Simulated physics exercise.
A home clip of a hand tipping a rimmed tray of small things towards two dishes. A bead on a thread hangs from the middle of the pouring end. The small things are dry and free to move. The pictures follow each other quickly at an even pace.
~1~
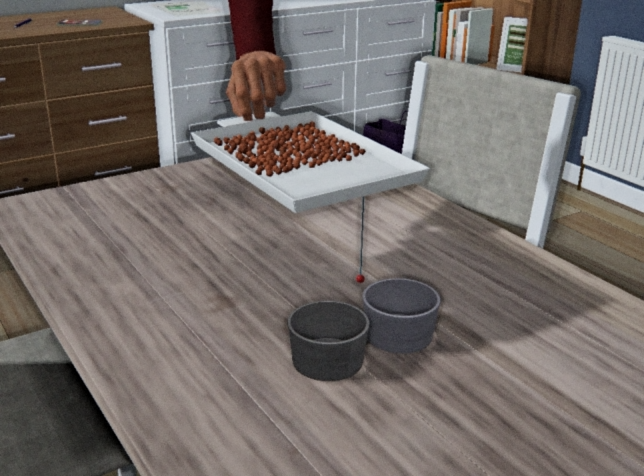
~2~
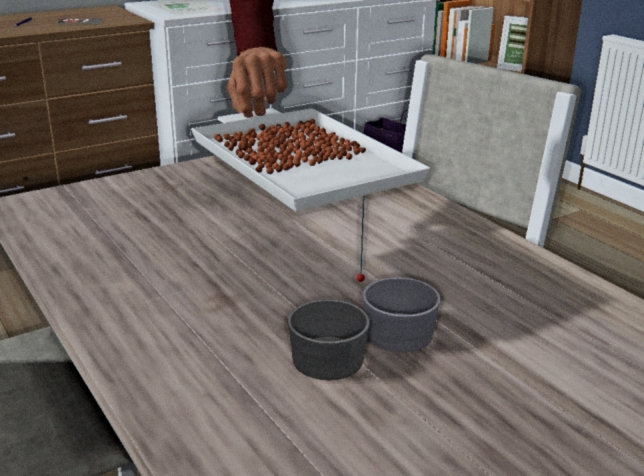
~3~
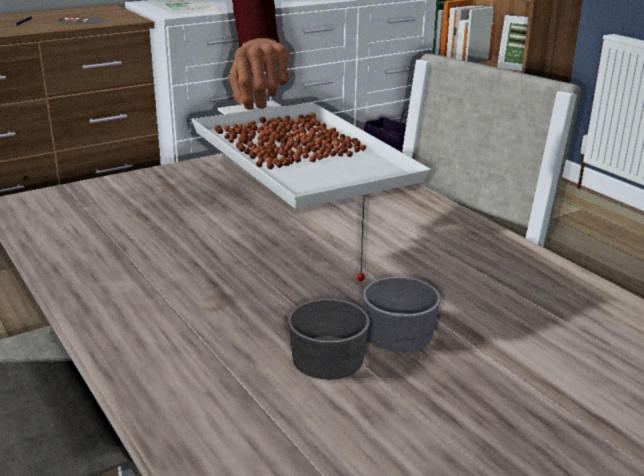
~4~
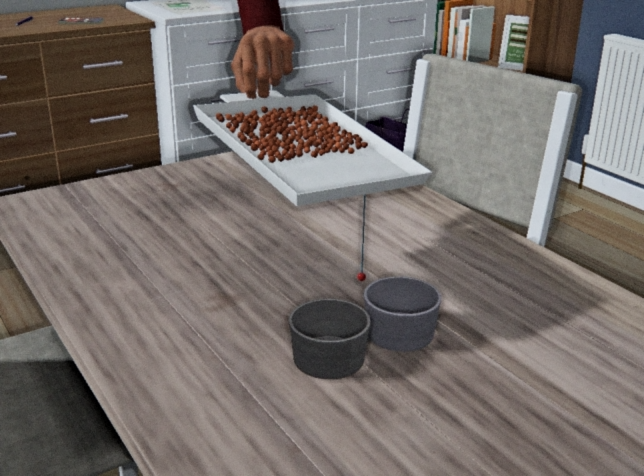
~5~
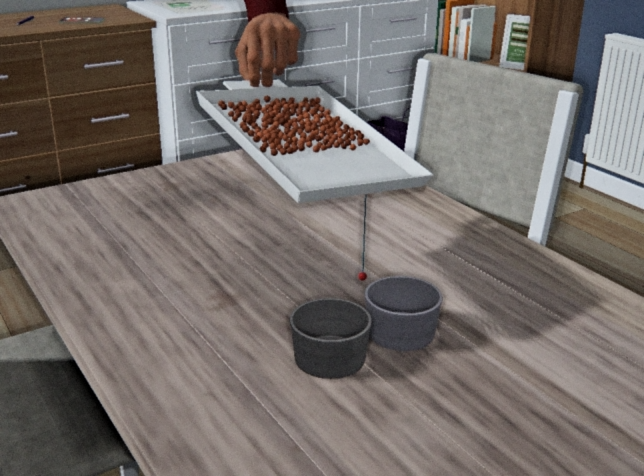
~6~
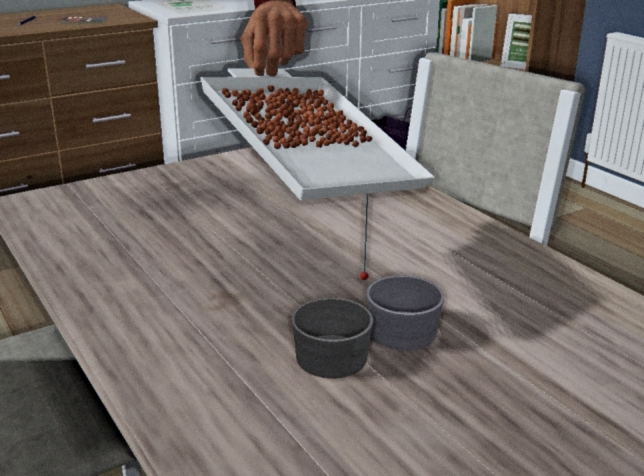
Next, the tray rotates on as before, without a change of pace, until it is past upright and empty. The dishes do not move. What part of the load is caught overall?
Together they catch less than half.
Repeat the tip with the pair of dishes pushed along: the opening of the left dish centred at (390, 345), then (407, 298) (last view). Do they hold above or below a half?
At the first place below a half, at the second not half.
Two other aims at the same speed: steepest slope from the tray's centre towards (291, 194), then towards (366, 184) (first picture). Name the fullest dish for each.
One: Left. Two: The dish on the right.
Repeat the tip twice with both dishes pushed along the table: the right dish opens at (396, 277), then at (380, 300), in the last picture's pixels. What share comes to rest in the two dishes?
Near 70 % and 0 %.
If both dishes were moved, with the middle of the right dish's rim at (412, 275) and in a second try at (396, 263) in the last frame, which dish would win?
First the right dish, then the right dish.
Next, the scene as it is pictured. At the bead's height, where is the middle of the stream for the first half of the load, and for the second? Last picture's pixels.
At about (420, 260), then at (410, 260).
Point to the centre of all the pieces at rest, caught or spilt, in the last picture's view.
Near (429, 310).
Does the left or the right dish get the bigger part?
It is the dish on the right.
Shortly afterwards, tray tipped steeply; all but a few on the tray; only a few in the right dish; only a few outside both; a little in the air.
Next, tray tipped past a quarter turn; near a third on the tray; a little in the right dish; near a quarter outside both; near a quarter in the air.
Some moments later, tray tipped past a quarter turn; near a third in the right dish; near two thirds outside both.
In the end, tray tipped past a quarter turn; none at all in the left dish; near a third in the right dish; near two thirds outside both.
